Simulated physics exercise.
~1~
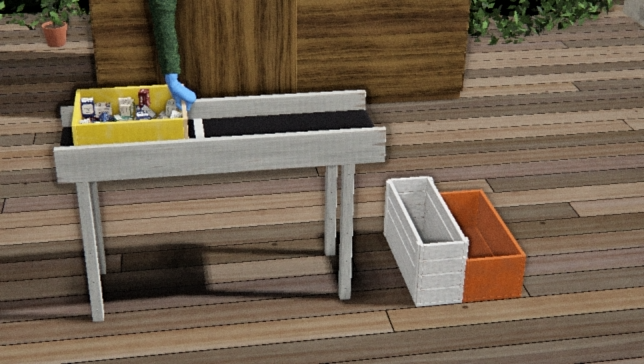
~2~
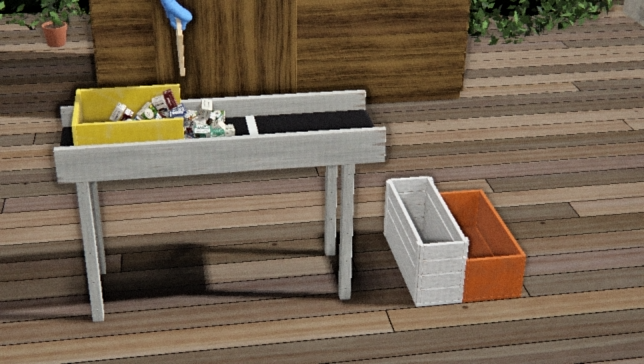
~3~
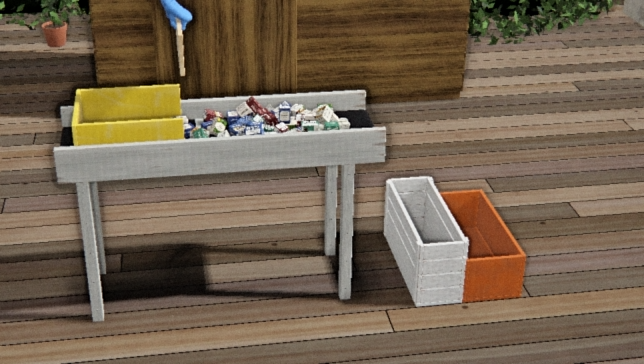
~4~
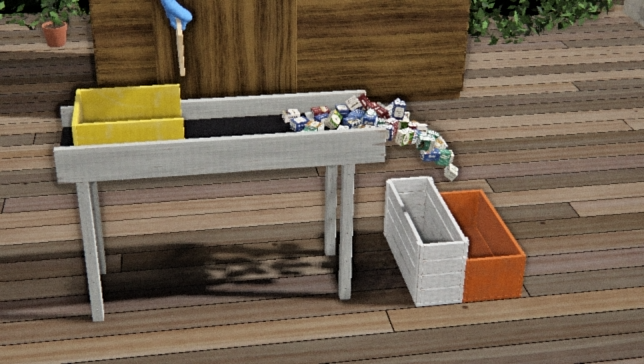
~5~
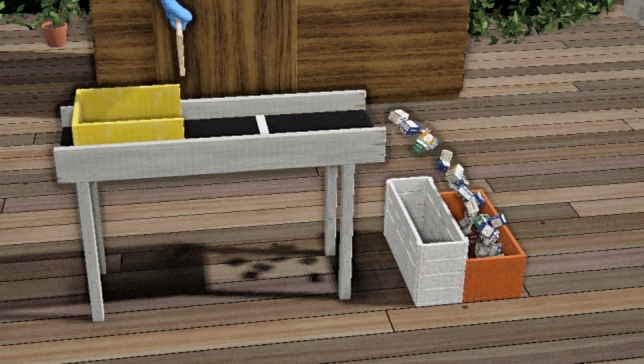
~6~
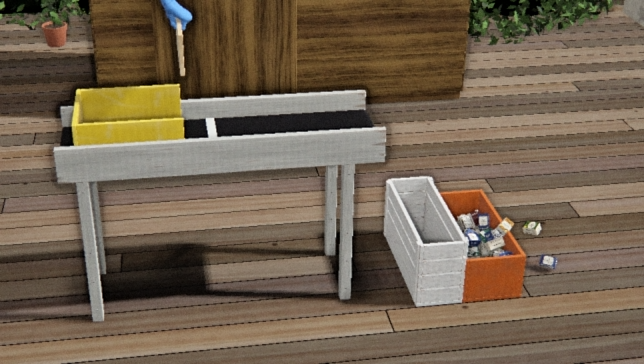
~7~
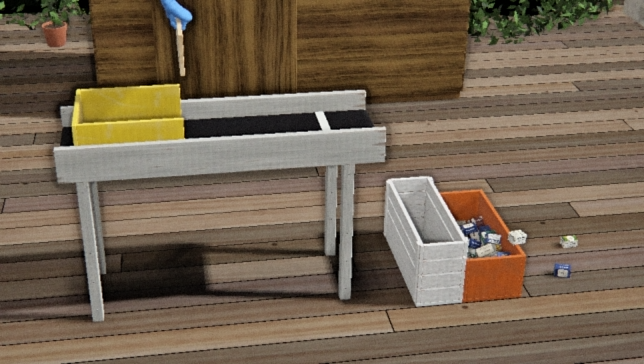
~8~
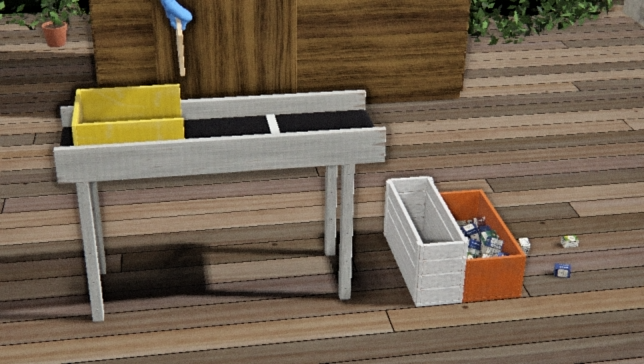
A blue-gloved hand in a green sleeve holds a gate at a yellow pen of small cartons, on the left end of a pale table with a black belt, seen from slightly above on a wooden deck. The hand lifts the gate, and the belt carries the loose cartons right in a tumbling stream. They spill off the end and arc over the long white box standing below. Most drop into the orange bin beyond it, while a few land on the planks to the right. The white box appears empty as everything settles.
